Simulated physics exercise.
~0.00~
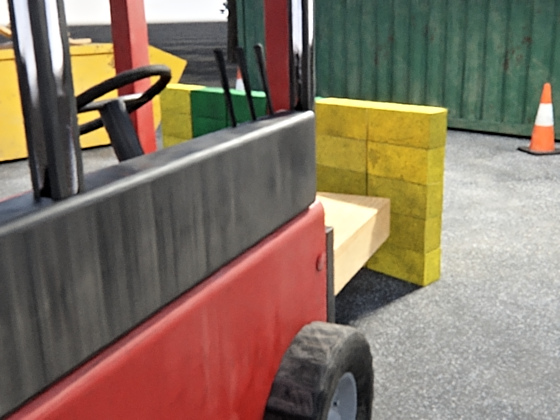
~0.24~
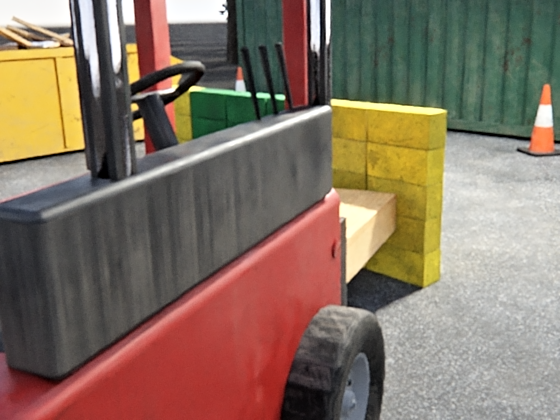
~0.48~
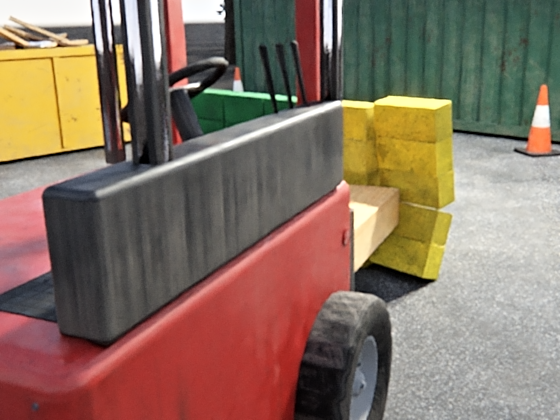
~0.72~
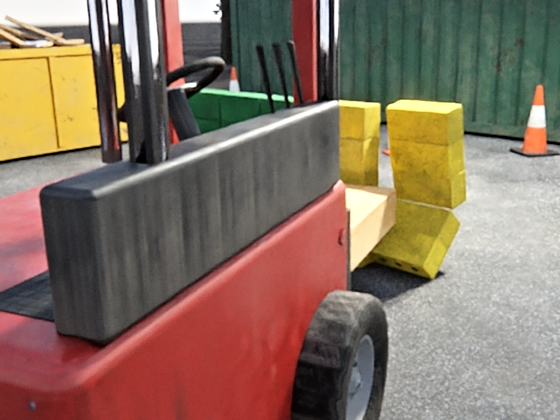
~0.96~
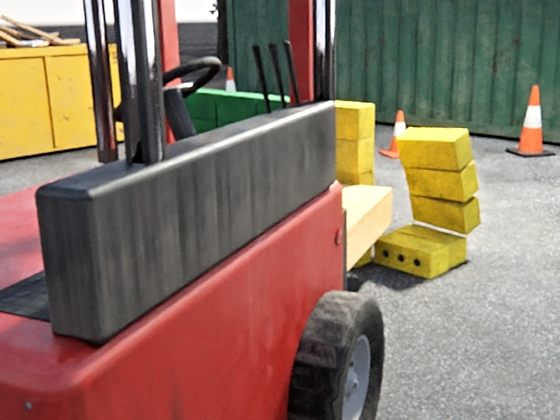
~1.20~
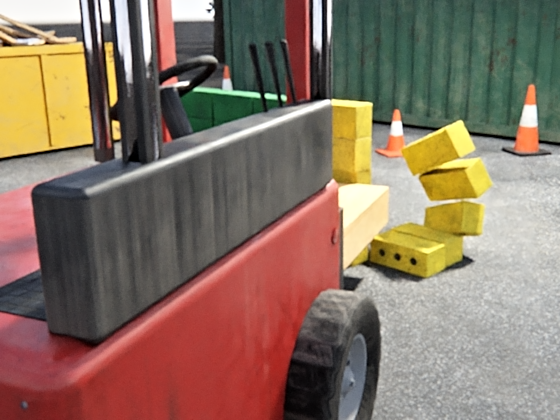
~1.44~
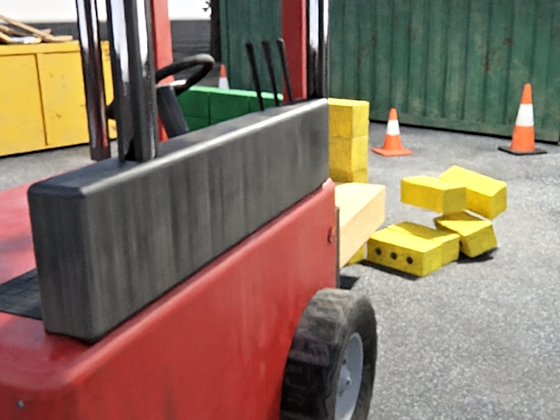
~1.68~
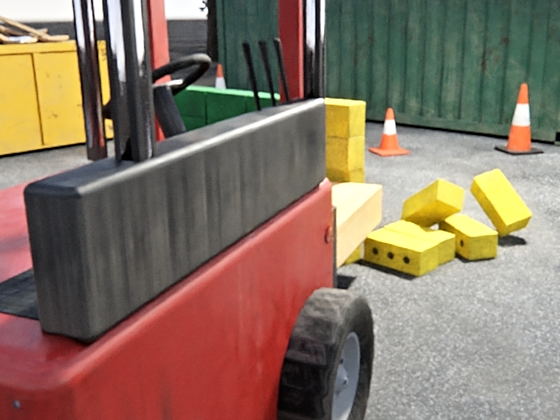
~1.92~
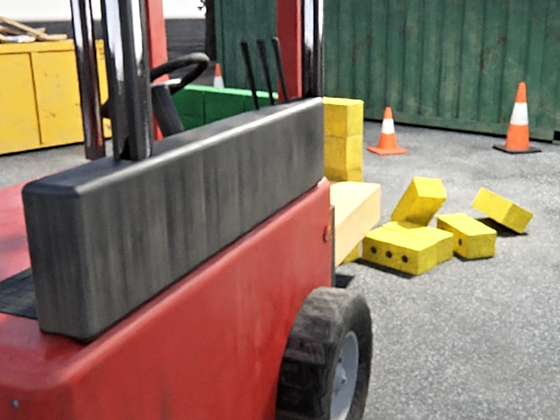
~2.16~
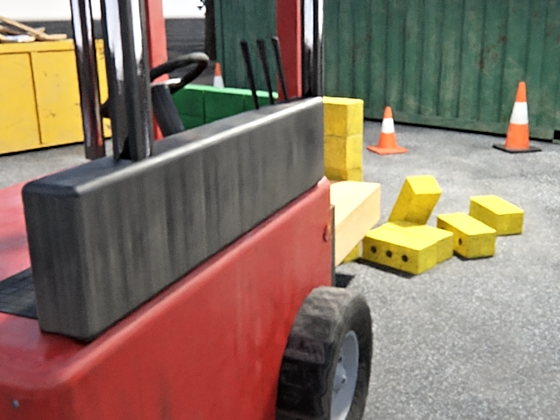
The clip opens on a red lift truck holding a pale, box-shaped load close to a low wall of green and yellow blocks, with a green corrugated fence and an orange cone behind. The truck noses forward and the load pushes into the yellow end, which breaks away and leans outward. The lower blocks tip onto their sides while the ones stacked above them tilt and topple to the right. As they tumble across the asphalt, a second cone shows behind them. The truck stays put, with five yellow blocks lying scattered beside the part still standing.
